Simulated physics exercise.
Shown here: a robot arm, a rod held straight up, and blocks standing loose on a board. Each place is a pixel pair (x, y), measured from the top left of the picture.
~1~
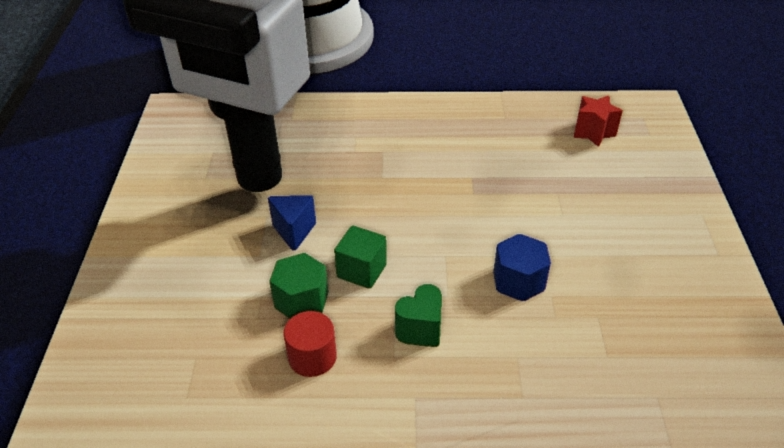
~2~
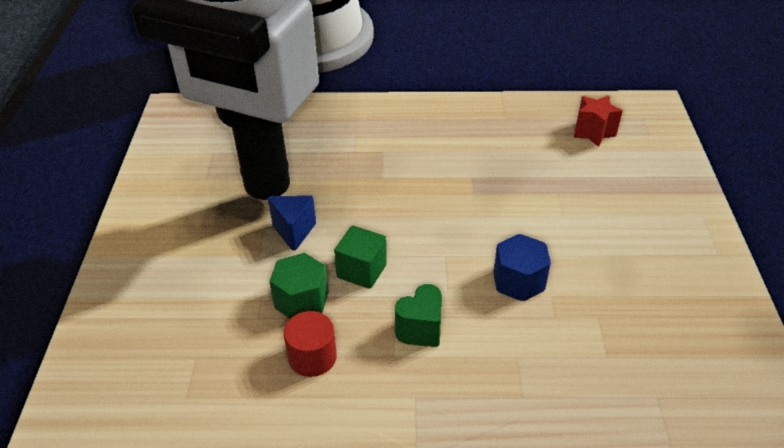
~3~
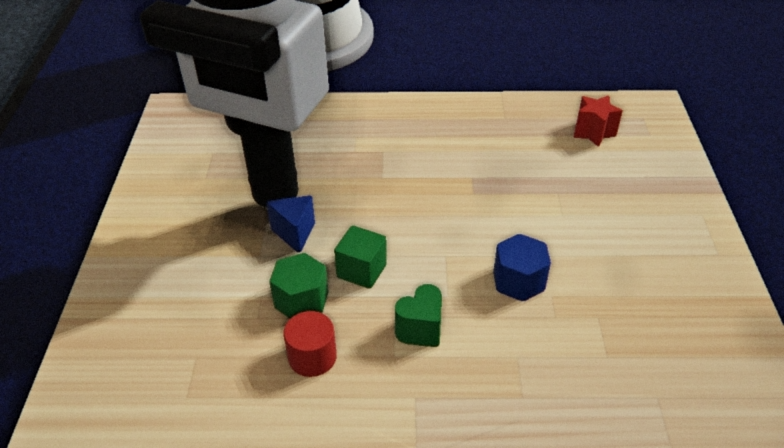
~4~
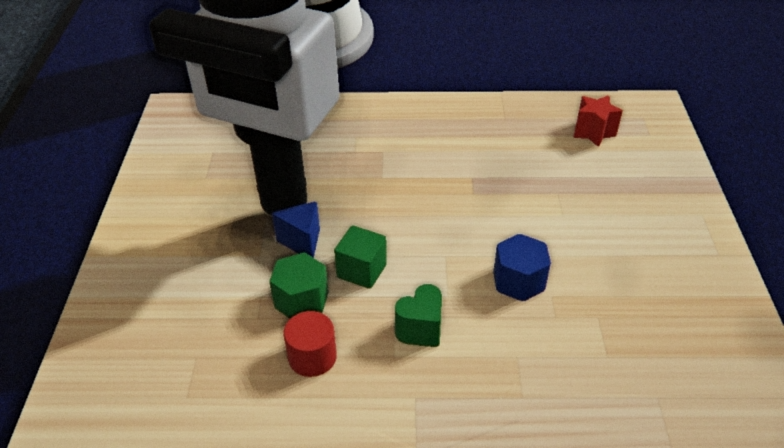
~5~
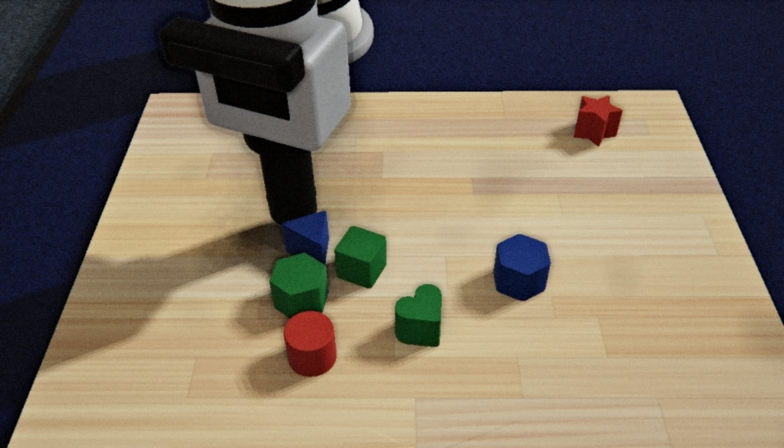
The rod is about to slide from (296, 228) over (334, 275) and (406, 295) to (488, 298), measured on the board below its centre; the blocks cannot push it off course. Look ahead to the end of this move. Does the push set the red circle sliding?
Short answer: No.
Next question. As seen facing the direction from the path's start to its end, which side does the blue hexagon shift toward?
It's set to shift left.
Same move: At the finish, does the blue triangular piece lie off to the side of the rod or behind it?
Yes.
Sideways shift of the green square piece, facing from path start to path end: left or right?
Off to the left side.
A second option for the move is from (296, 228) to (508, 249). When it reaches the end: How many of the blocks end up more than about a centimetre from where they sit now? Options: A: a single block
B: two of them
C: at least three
A.
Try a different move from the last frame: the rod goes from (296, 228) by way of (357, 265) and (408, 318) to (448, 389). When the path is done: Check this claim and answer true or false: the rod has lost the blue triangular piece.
Verdict: True.
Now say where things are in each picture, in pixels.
Tip of the rod (260, 178), middles of tops, red circle (309, 330), blue triangular piece (290, 205), green square piece (360, 243), blue hexagon (524, 253), in the first picture.
Rod (268, 186), nothing pushed, in the second picture.
Rod (276, 194), blue triangular piece (291, 207), in the third picture.
Rod (284, 203), blue triangular piece (299, 215), in the fourth picture.
Rod (294, 212), red circle (309, 330), blue triangular piece (309, 225), green square piece (360, 243), blue hexagon (524, 253), in the fifth picture.
What follows on the original path. One third of the way, rod (332, 259); blue triangular piece (347, 277); green square piece (384, 251), turned 45° anticlockwise.
Two thirds of the way, rod (407, 280); blue triangular piece (371, 300), turned 35° clockwise; green square piece (460, 260), turned 75° anticlockwise.
At the end, rod (490, 282); red circle unmoved; blue triangular piece (371, 300), turned 35° clockwise; green square piece (544, 266), turned 65° anticlockwise; blue hexagon (581, 247), turned 40° anticlockwise.
